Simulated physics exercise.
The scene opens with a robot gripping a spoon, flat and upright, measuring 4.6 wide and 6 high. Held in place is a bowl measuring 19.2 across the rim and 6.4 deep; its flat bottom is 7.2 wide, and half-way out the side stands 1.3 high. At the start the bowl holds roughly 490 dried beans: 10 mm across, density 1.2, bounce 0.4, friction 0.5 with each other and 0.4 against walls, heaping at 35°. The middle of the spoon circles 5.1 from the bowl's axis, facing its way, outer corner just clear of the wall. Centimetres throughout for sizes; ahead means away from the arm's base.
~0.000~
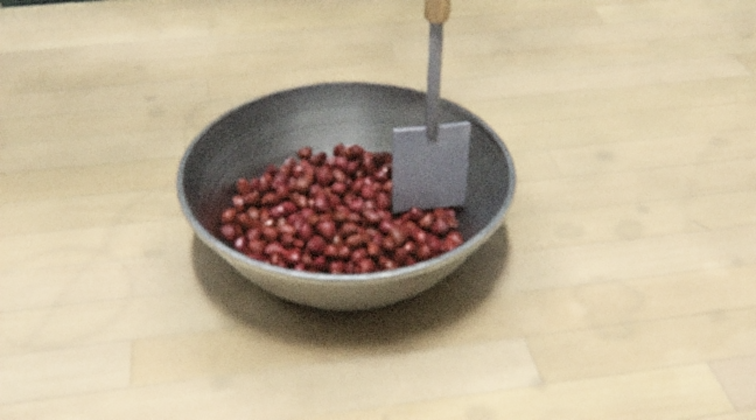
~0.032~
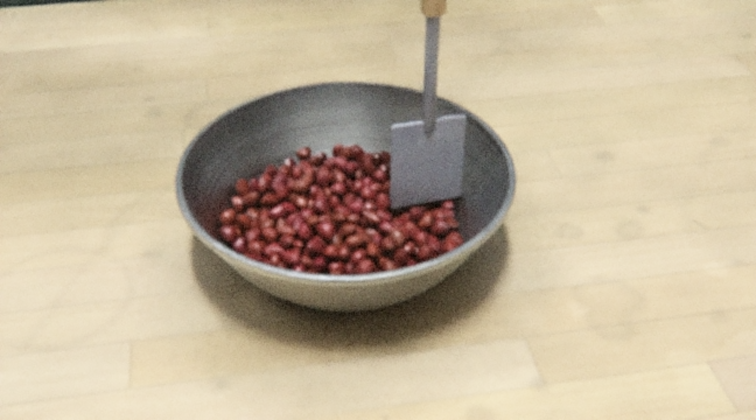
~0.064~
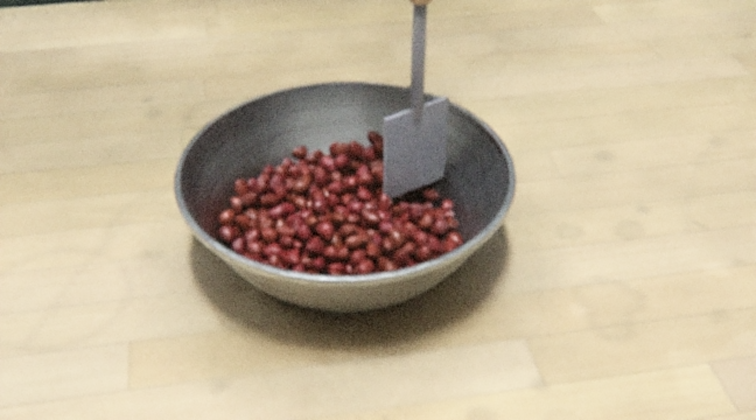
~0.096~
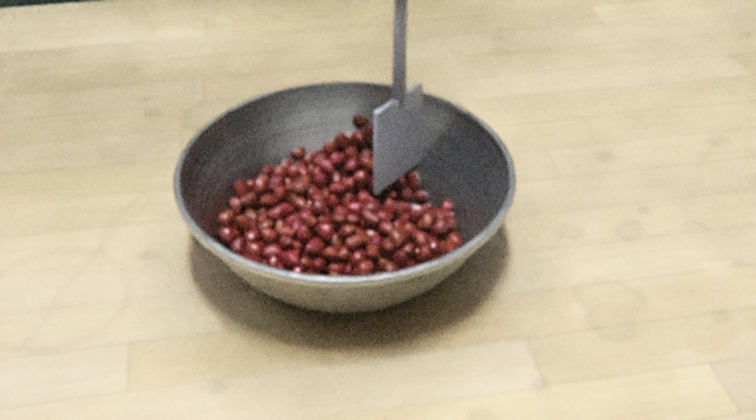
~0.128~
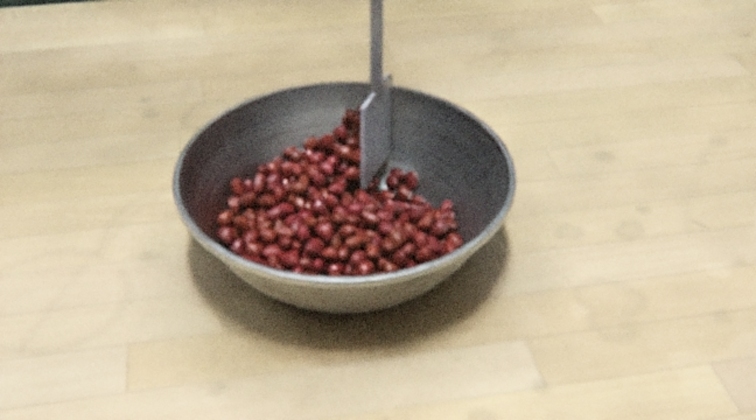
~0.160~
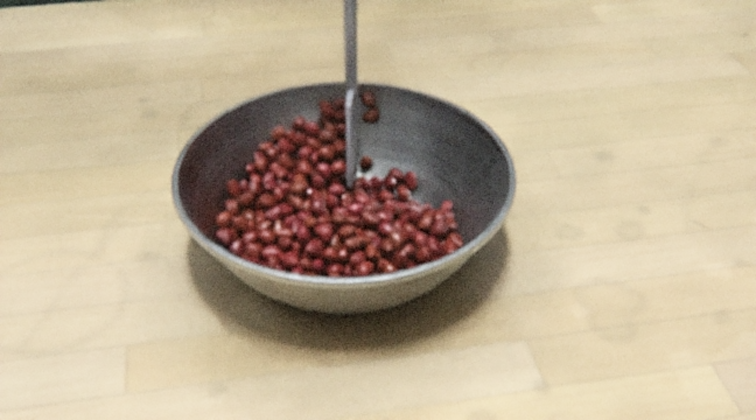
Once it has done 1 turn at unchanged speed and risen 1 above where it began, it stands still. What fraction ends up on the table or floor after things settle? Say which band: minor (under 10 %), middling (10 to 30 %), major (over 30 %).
Band: Minor.
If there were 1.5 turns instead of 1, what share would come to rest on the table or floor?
5 %.
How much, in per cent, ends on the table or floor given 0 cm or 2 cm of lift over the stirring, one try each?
Close to 10 and 5 percent, in that order.
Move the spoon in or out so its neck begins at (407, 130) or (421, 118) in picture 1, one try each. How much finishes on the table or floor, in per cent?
First try about 0 per cent, second try about 5 per cent.
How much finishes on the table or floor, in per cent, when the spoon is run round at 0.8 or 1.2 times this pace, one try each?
Around 0 percent on the first try and 5 percent on the second.
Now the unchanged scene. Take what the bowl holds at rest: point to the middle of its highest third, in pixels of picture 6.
Roughly at pixel (401, 190).
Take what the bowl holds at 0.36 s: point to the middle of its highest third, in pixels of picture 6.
At about (271, 233).
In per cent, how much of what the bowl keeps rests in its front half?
Close to 45 in a hundred.
By 0.36 s, 185° round, highest piece 8 above the table; 483 in the bowl, 2 on the table or floor, 2 in flight or on the tool.
By 0.57 s, 294° round, highest piece 9 above the table; 467 in the bowl, 16 on the table or floor, 4 in flight or on the tool.
By 0.87 s, 0° round, highest piece 6 above the table; 464 in the bowl, 23 on the table or floor.
By 1.57 s, 0° round, highest piece 6 above the table; 464 in the bowl, 23 on the table or floor.
Final count, 464 in the bowl, 23 on the table or floor. That is 5 % on the table or floor.
